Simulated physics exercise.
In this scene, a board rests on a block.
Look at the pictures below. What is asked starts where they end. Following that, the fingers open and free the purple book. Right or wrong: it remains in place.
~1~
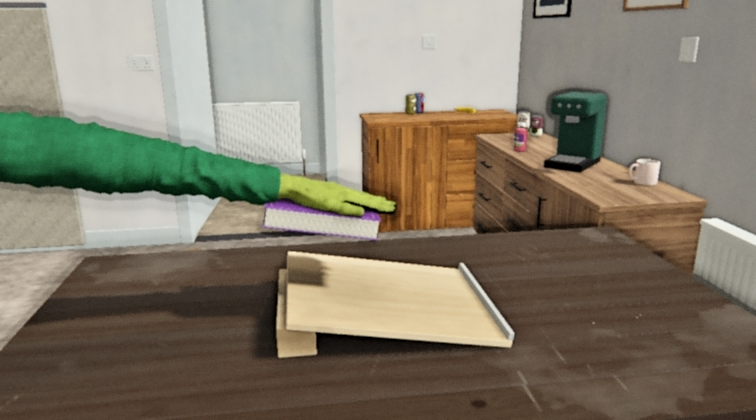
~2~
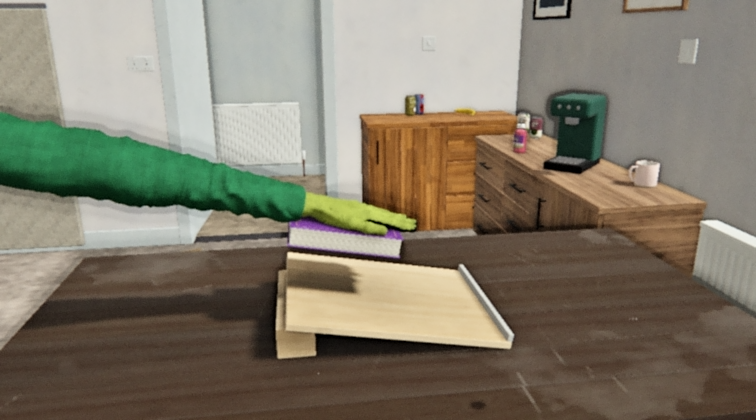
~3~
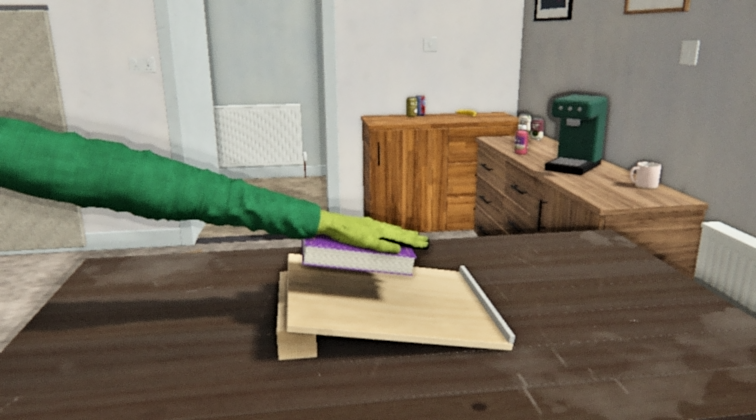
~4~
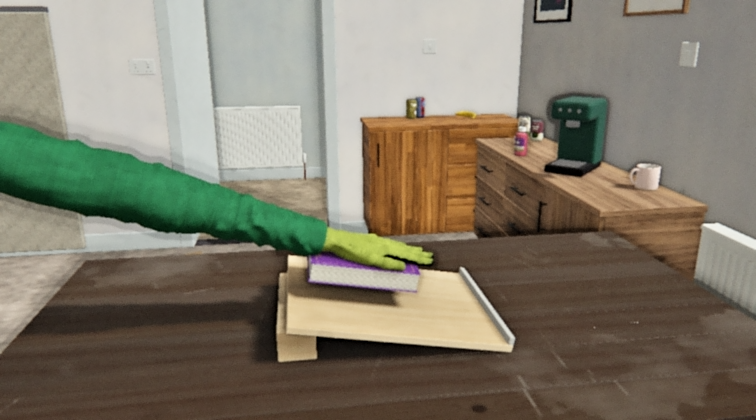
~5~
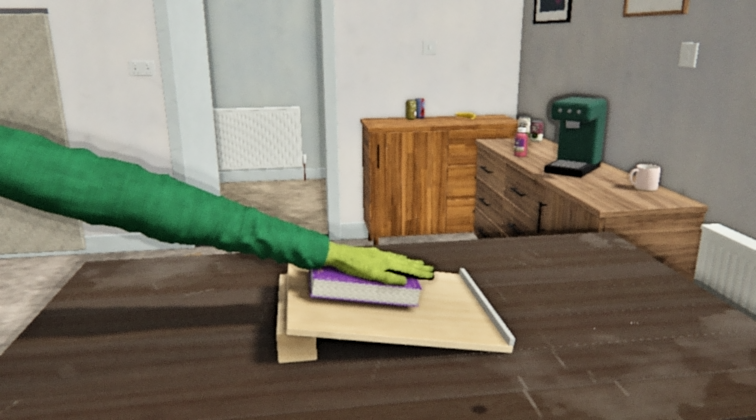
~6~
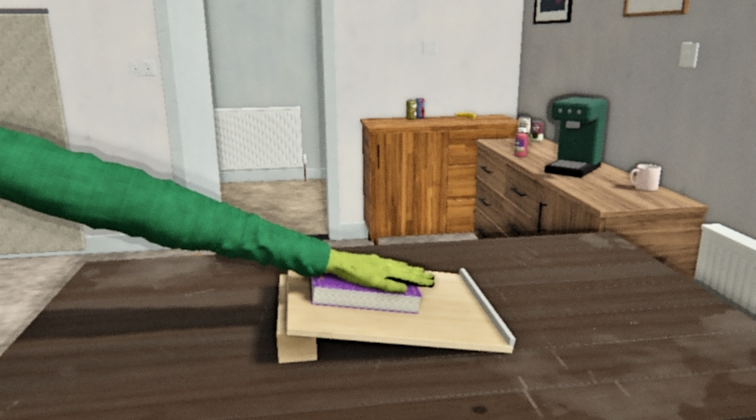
Right.
Then, 0.20 s later than the last frame, all is still.
Then, 0.40 s later than the last frame, purple book resting near (363, 286).
When it is over, it is as before. End places, in pixels of the last picture, purple book near (363, 286). The purple book stays where it is put.
